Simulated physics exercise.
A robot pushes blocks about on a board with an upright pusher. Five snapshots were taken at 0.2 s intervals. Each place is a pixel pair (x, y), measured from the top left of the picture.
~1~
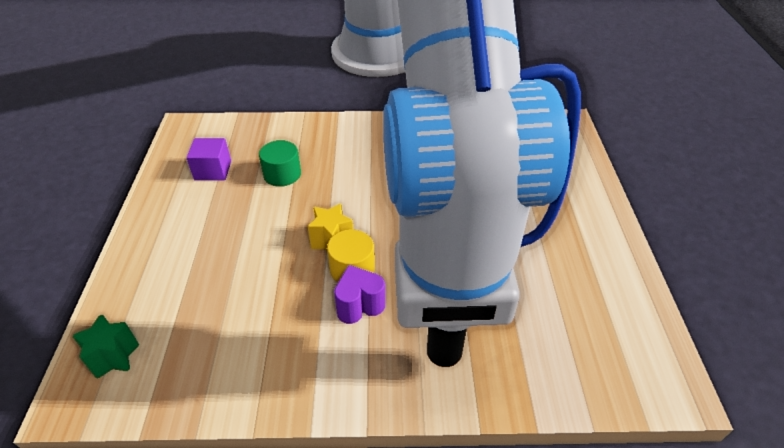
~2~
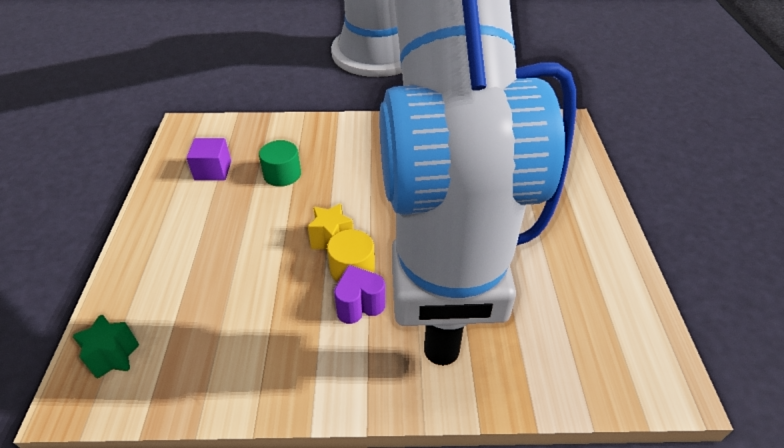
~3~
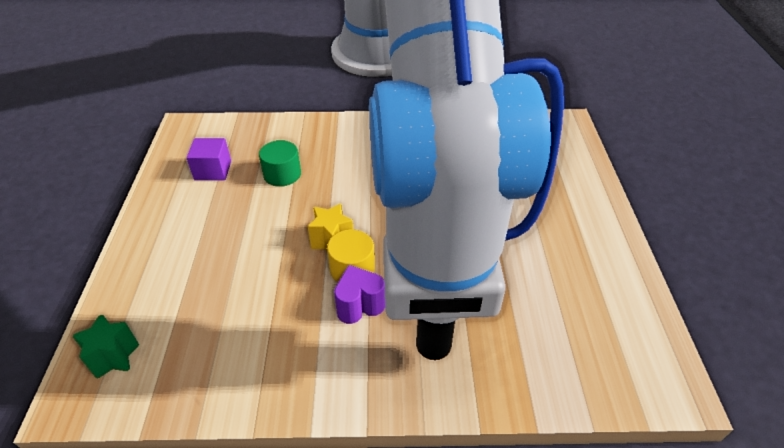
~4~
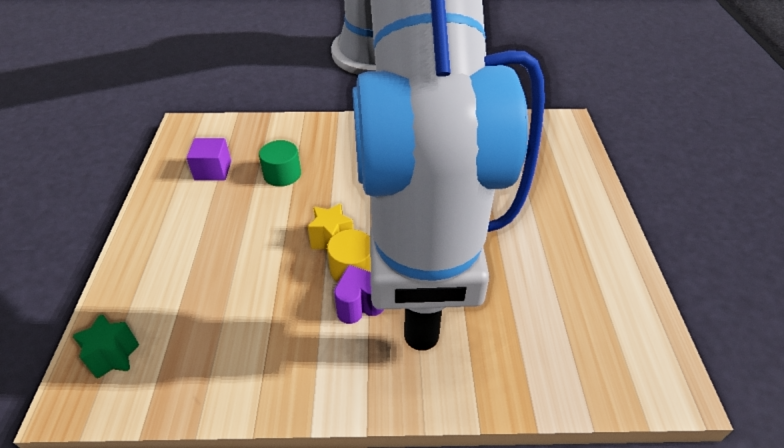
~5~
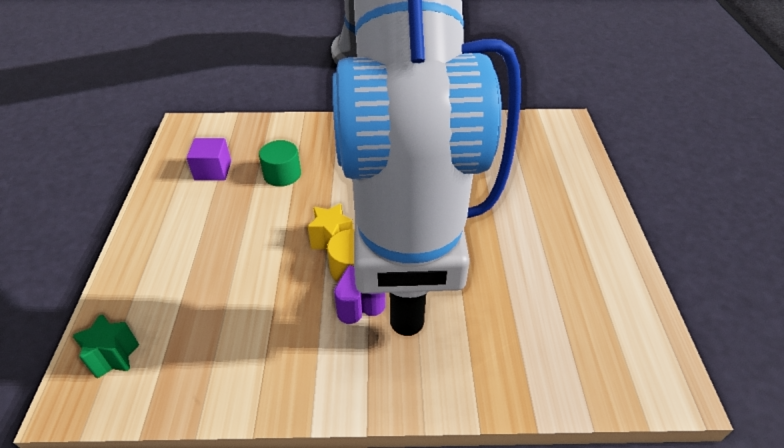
On a striped wooden board holding purple, green and yellow blocks, a white and blue robot arm with a black upright pusher moves a short way left and slightly back toward the purple heart, while the blocks stay in place.
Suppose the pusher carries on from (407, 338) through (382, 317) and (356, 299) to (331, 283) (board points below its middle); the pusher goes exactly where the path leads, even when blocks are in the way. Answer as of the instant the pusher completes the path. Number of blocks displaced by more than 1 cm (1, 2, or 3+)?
Three or more shift.
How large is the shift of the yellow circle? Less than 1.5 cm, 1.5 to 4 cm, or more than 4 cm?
Ends 1.5 to 4 cm away.
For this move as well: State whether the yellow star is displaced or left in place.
That block ends up displaced.
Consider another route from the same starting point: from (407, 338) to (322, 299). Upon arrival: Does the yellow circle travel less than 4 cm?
My answer is yes.
The first path, step by step. One third of the way, pusher at (381, 301); purple heart at (350, 279), turned 15° anticlockwise.
Two thirds of the way, pusher at (354, 281); yellow star at (324, 209), turned 20° clockwise; yellow circle at (339, 234); purple heart at (323, 269), turned 55° anticlockwise.
At the end, pusher at (329, 266); yellow star at (323, 206), turned 25° clockwise; yellow circle at (336, 231); purple heart at (297, 260), turned 70° anticlockwise.
